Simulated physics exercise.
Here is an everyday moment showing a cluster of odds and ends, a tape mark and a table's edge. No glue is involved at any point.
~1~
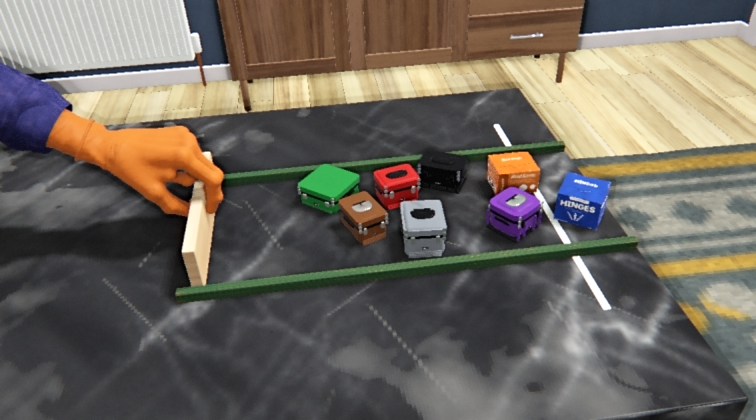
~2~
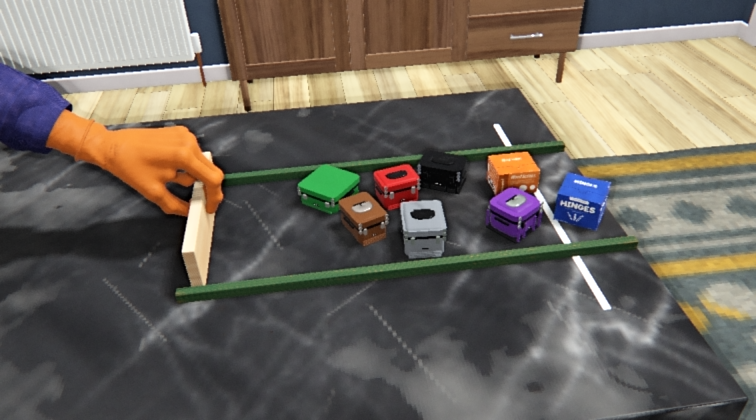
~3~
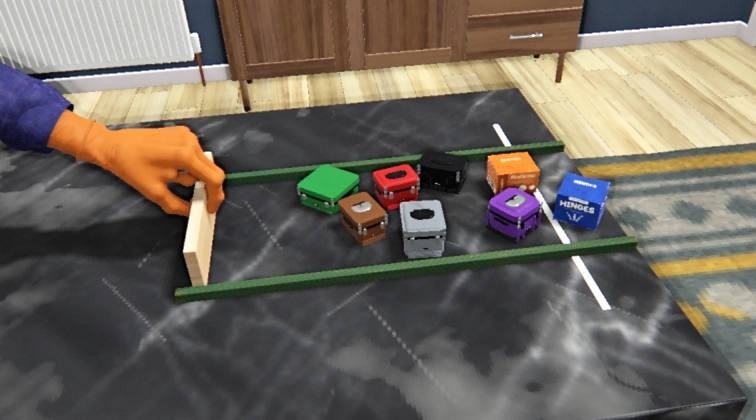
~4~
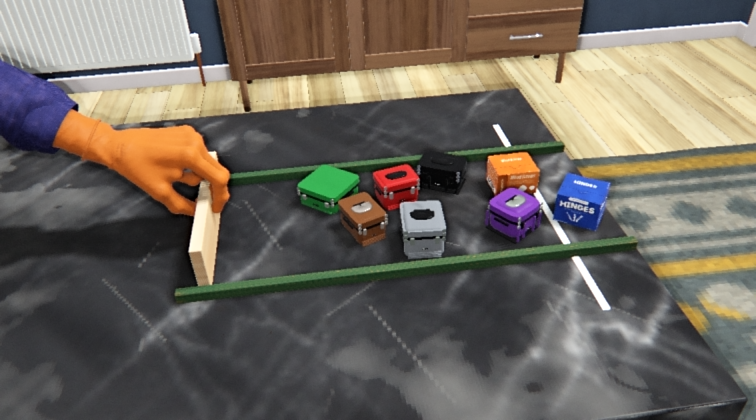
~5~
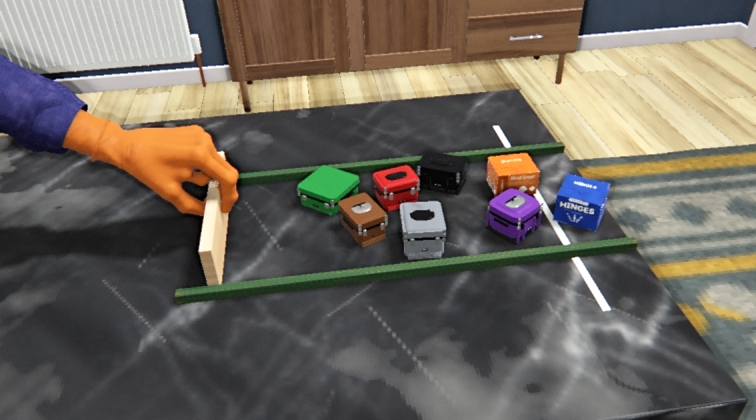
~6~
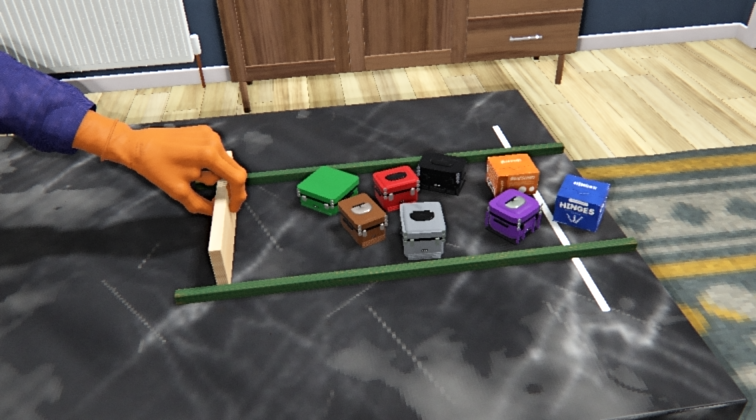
On a dark marbled tabletop, a gloved orange hand slides a wooden board slightly right between green rails, toward motionless coloured boxes.
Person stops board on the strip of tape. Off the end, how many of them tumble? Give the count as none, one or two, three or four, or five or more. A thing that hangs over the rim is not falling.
The count is three or four.
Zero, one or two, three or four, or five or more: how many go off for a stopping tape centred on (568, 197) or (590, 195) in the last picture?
First tape: More than four. Second tape: Five or more.
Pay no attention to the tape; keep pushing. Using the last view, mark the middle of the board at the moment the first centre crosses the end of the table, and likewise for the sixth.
I'd say close to (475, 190), and after that close to (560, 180).
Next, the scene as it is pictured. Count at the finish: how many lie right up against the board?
The count in contact is 2.
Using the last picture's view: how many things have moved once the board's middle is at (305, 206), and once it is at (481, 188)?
Counts: 1 / 8.
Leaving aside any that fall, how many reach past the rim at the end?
2, I think.
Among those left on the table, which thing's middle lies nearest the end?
That would be the grey case.
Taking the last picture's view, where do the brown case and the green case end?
Taking them in turn, first comes (564, 201), then (542, 160).
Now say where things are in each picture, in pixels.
The first picture shows blue box (582, 201); orange box (513, 174); purple case (514, 214); board (202, 216); tape (541, 199).
The second picture shows orange box (513, 174); green case (330, 190).
The third picture shows purple case (513, 214); grey case (422, 228).
The fourth picture shows blue box (581, 201); red case (396, 187).
The fifth picture shows orange box (512, 176); black case (442, 173).
The sixth picture shows blue box (581, 203); orange box (512, 176); purple case (513, 215); board (226, 215); tape (540, 200).
Soon after, none off yet; blue box at rest near (581, 203); orange box at rest near (512, 176); purple case at rest near (513, 215).
After that, none off yet; blue box at rest near (581, 203); orange box moving near (522, 177); purple case moving near (522, 214).
And then, none off yet; blue box tilting well over near (638, 230); orange box displaced about its own width near (579, 184); purple case displaced well along near (601, 212).
In the end, the number that fall off is three or four; gone, black case, purple case, orange box and blue box.
